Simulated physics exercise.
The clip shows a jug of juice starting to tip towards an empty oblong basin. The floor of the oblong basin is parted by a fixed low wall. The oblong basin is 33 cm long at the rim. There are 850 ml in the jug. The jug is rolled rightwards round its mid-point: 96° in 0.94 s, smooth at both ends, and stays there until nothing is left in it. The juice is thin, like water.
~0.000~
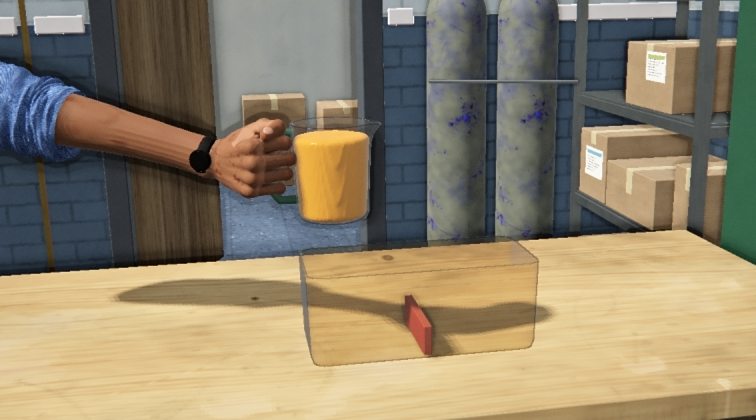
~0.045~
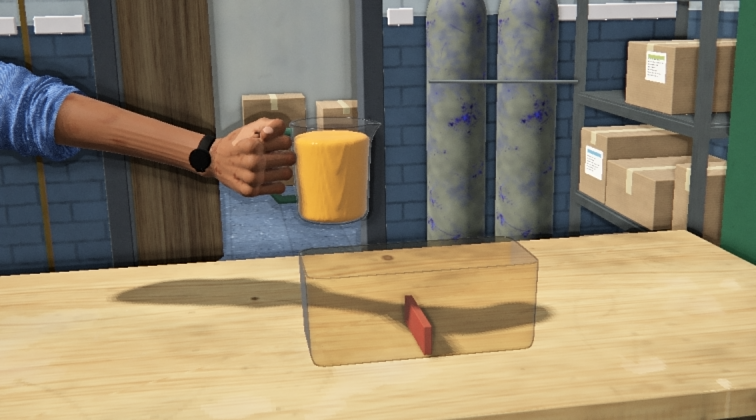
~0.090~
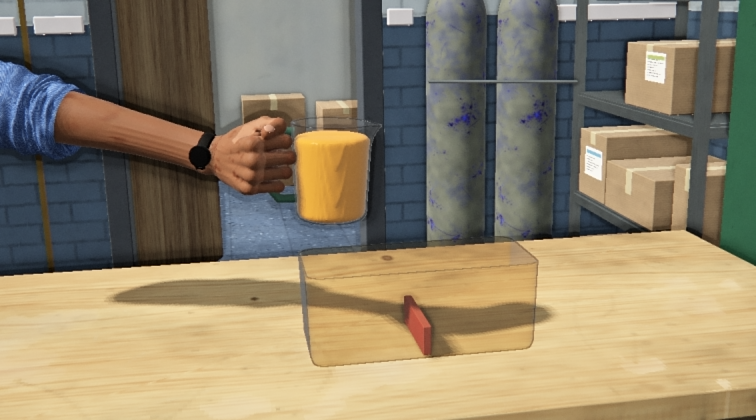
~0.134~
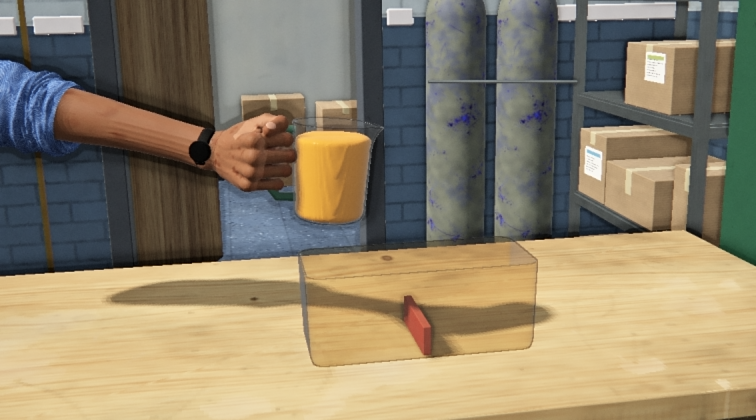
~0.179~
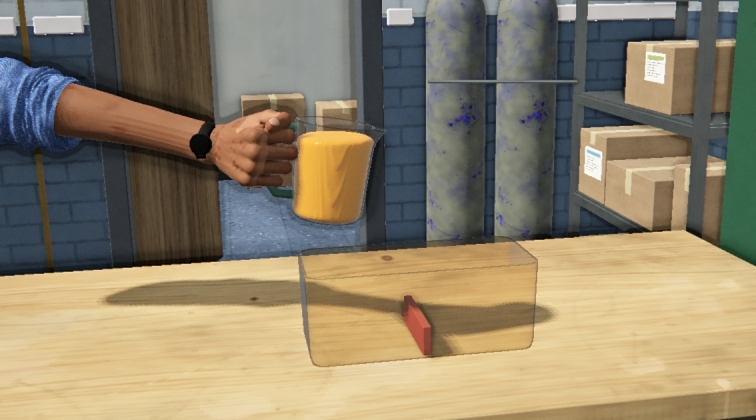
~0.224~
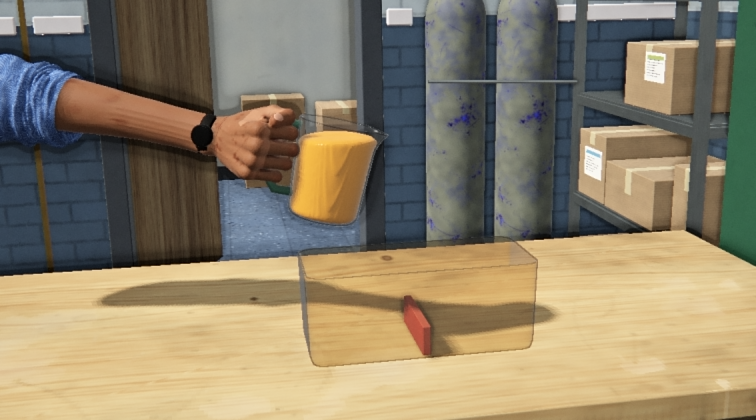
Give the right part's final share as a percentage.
The far part has some 93 per cent.
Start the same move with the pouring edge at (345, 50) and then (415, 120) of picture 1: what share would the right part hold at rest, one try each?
In turn about 75 and 95 per cent.
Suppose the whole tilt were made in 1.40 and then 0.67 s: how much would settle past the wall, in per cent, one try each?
In turn about 95 and 90 per cent.
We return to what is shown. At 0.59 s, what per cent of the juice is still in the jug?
About 82 per cent.
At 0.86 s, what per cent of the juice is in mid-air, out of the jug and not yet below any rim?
Near 18 in a hundred.
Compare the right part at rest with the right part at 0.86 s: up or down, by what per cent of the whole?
It goes up by about 50.
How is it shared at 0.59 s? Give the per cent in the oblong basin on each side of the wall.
Some 0 per cent left and 3 right.
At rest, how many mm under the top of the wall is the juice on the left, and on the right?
Left about 40 mm, right about 4 mm.
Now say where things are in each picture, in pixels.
Tilt 0°; pouring edge (380, 122); surface from (293, 138) to (369, 135); the oblong basin's rim runs from (303, 265) to (525, 250); the wall's top is at (418, 311), in the first frame.
Tilt 1°; pouring edge (381, 122); surface from (293, 138) to (368, 135), in the second frame.
Tilt 2°; pouring edge (382, 124); surface from (294, 137) to (370, 136), in the third frame.
Tilt 5°; pouring edge (383, 126); surface from (296, 137) to (370, 137), in the fourth frame.
Tilt 8°; pouring edge (386, 130); surface from (297, 138) to (373, 137), in the fifth frame.
Tilt 13°; pouring edge (388, 134); surface from (298, 141) to (377, 138), in the sixth frame.
By 0.59 s the tilt is 67° and 82 per cent is still to pour, 0 is left of the wall and 3 right of it.
By 0.86 s the tilt is 94° and 37 per cent is still to pour, 1 is left of the wall and 43 right of it.
By 1.14 s the tilt is 96° and 9 per cent is still to pour, 4 is left of the wall and 82 right of it.
By 1.44 s the tilt is 96° and 2 per cent is still to pour, 4 is left of the wall and 93 right of it.
At rest 6 per cent lies left of the wall, 93 right of it and 1 outside.
